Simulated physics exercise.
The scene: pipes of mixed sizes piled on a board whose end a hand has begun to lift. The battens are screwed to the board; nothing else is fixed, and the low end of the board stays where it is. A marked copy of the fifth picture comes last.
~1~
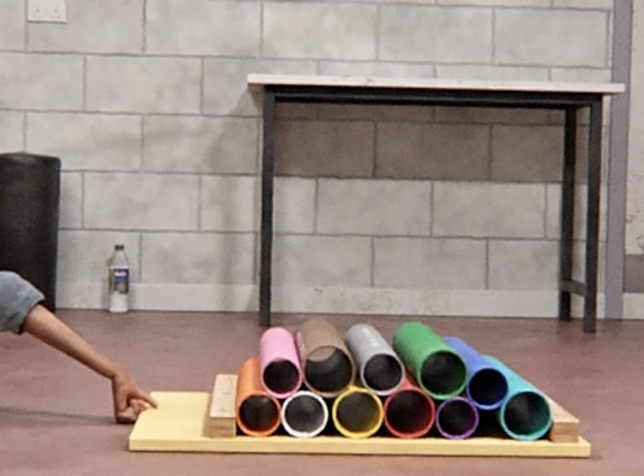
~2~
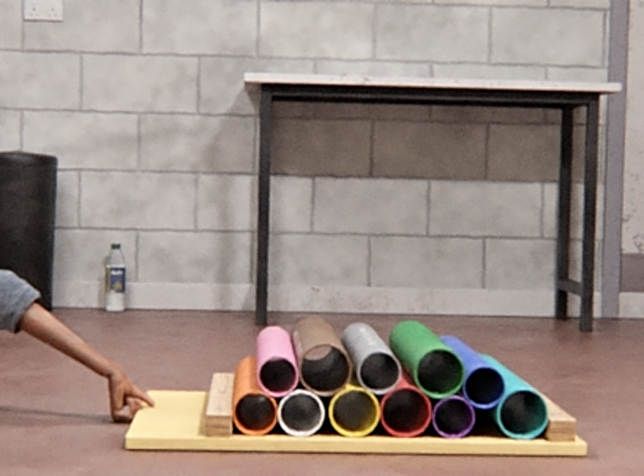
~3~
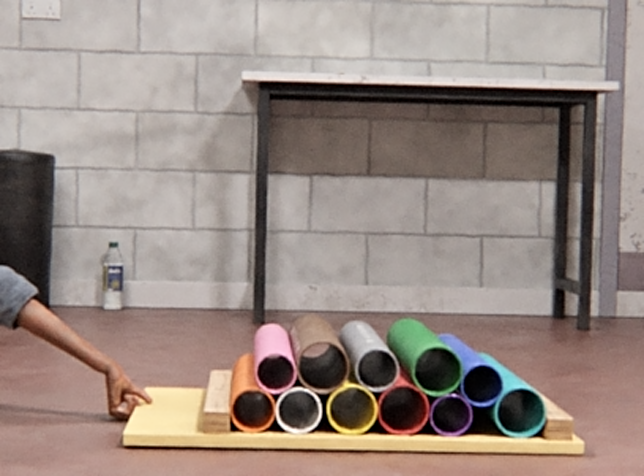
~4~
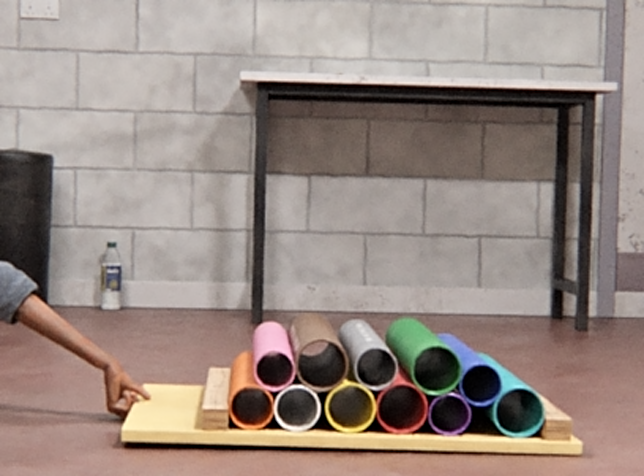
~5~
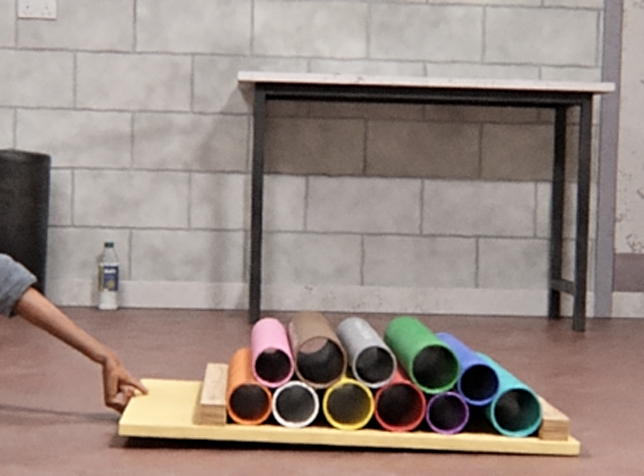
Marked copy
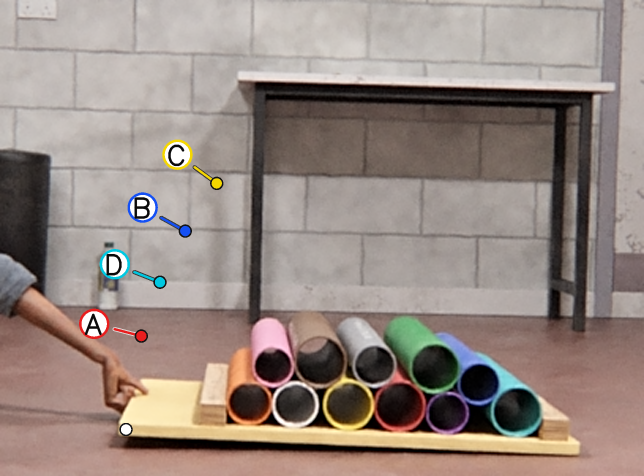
At first, a hand grips the left end of a yellow board lying on the floor, with colourful pipes stacked in two rows between wooden battens. The hand then raises that end slightly, tilting the board a little, while the pipes stay nested together in their pile.
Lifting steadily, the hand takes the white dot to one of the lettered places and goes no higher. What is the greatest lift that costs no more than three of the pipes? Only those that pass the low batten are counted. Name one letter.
Raise it to B.
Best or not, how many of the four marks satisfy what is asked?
Three of them.
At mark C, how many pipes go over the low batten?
At C the number is five.
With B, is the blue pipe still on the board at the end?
The blue pipe: No.
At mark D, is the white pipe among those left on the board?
Yes, with D.
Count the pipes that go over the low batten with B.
It comes to two.
On the copy, A at (141, 336); B at (185, 231); C at (217, 183); D at (160, 282); the white dot at (126, 429).
On B. First, board at 16°.
Then, board at 28°.
Finally, board at 28°, two over the low batten (green, blue).
By contrast, A one over the low batten (blue); C five over the low batten; D two over the low batten (green, blue).
